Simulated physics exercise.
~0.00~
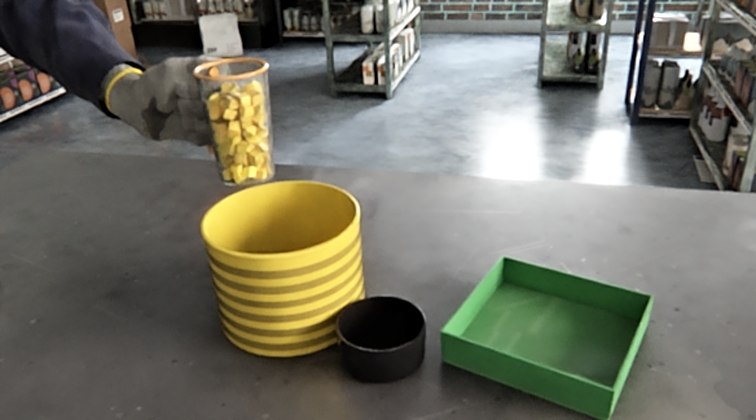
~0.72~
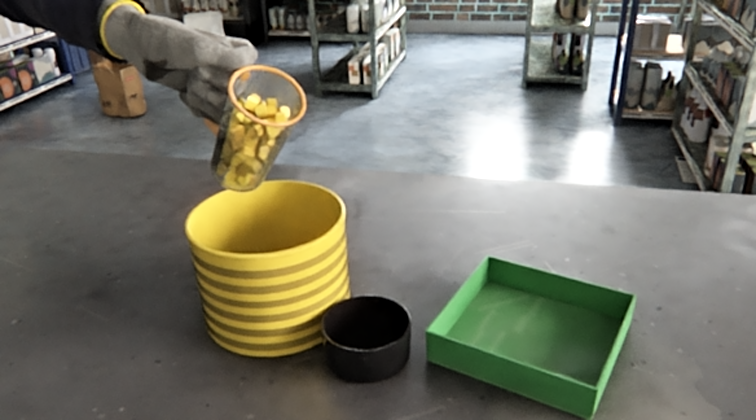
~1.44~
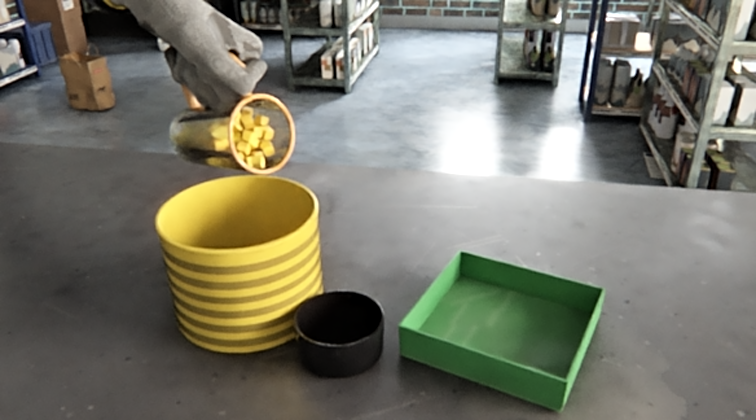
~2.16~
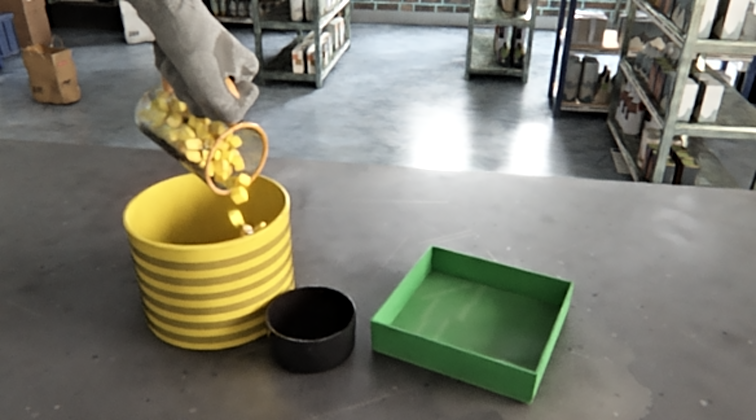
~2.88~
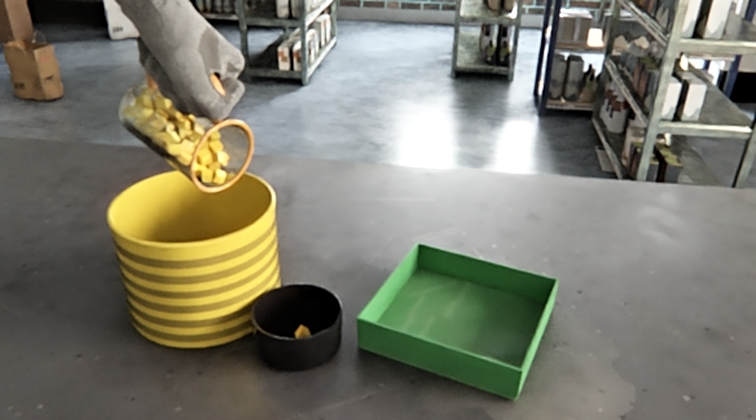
To begin with, a gloved hand holds a clear, orange-rimmed cup full of yellow cheese cubes above a striped yellow pot, with a small black dish and a shallow green tin to the right on a grey table. The hand tips the cup to the right while the view pans slightly right. The cup turns onto its side, its cubes still inside. As it tilts a little further, several cubes tumble out over the pot's right side. Finally, the cup stays tipped with most cubes still inside, a little yellow shows in the black dish, and the green tin remains empty.
